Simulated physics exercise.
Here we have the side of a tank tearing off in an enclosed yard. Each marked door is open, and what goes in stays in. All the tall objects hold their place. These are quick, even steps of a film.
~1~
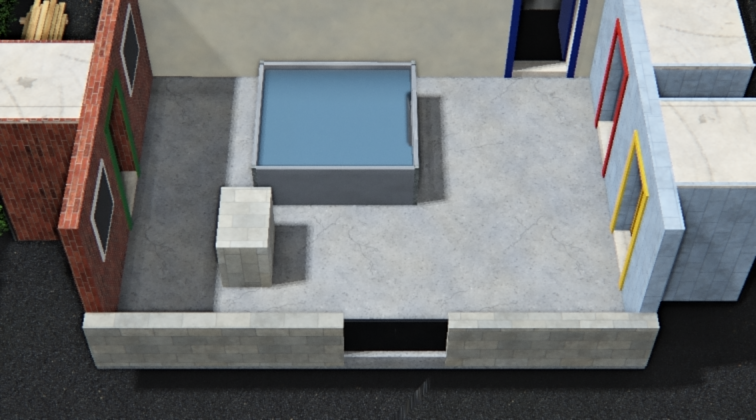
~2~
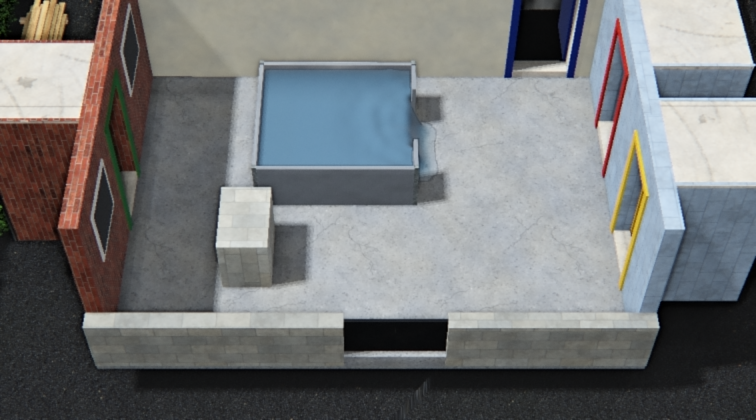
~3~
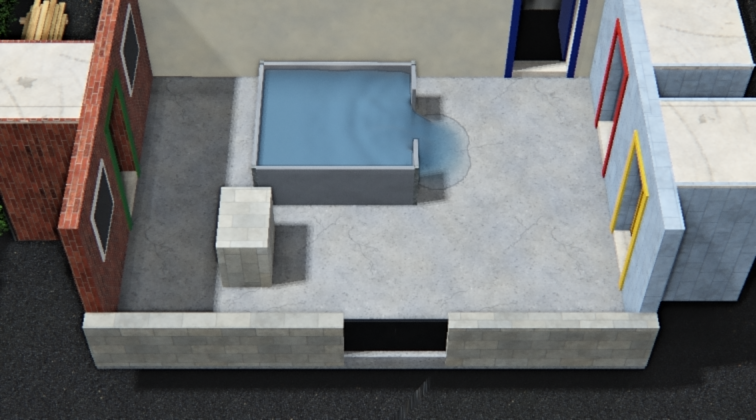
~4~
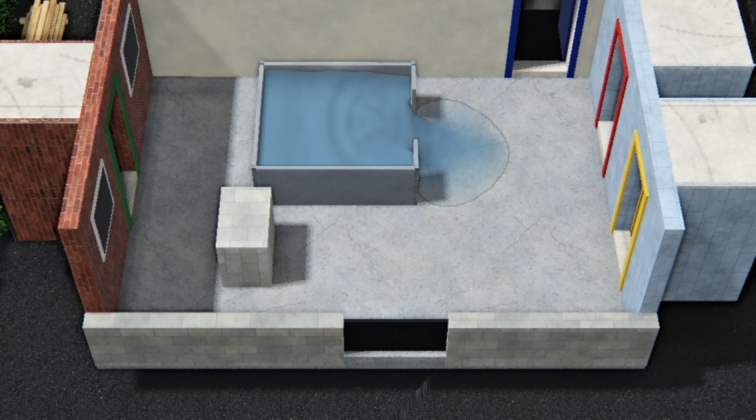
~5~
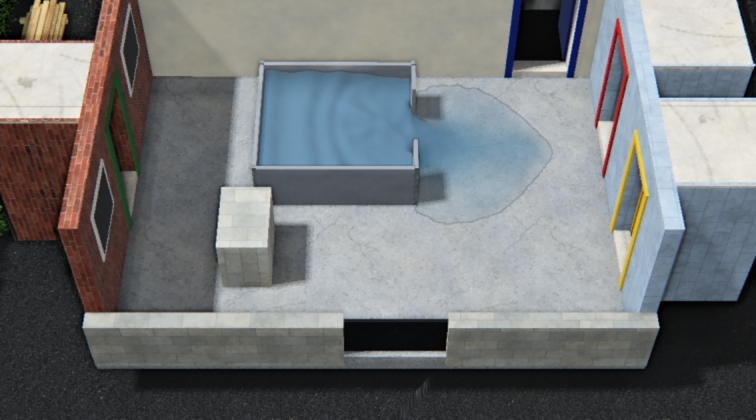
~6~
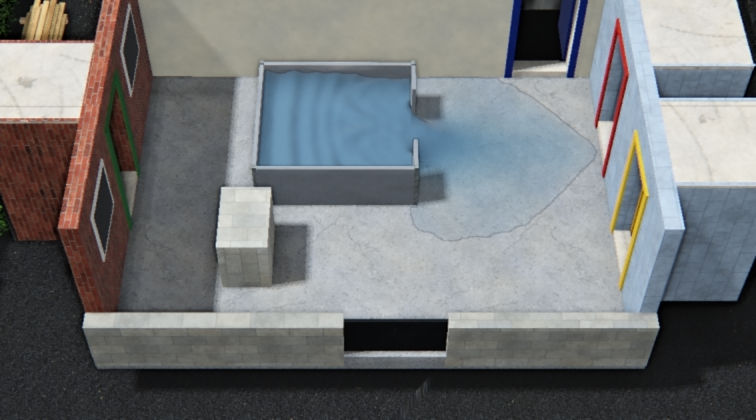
Water in a gray tank sat still in a walled yard, then poured out through a gap in the tank's right side and spread across the concrete in a widening, thin sheet toward the right.
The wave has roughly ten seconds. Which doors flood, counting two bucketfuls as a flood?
The blue door takes more than that; the red door takes more than that; the yellow door takes more than that; the green door stays under that.
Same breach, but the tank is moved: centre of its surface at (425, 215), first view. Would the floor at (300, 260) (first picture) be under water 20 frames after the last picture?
Answer: Not flooded.
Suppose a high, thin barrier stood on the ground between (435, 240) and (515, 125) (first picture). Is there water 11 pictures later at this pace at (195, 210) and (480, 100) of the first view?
One after the other: No water, covered.
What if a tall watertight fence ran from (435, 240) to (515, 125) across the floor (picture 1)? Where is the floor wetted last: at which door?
The door marked green.
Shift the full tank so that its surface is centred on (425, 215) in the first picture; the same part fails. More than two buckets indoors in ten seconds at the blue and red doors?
My reading: Blue door goes over, red door keeps below it.
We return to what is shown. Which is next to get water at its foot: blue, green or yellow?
It is the blue one.
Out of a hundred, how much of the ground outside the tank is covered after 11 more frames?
Roughly 35 per cent.
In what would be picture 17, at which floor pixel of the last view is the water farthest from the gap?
I would point to (621, 342).
A moment on, water covers 30 % of the floor; the blue door wet at the sill, nothing in, the red door over two buckets in, the yellow door wet at the sill, nothing in, the green door not reached.
Next, water covers 35 % of the floor; the blue door over two buckets in, the red door far over two buckets in, the yellow door over two buckets in, the green door not reached.
Then, water covers 45 % of the floor; the blue door far over two buckets in, the red door far over two buckets in, the yellow door over two buckets in, the green door not reached.
Later, water covers 80 % of the floor; the blue door far over two buckets in, the red door far over two buckets in, the yellow door far over two buckets in, the green door not reached.
In the end, water covers 95 % of the floor; the blue door far over two buckets in, the red door far over two buckets in, the yellow door far over two buckets in, the green door wet at the sill, nothing in.
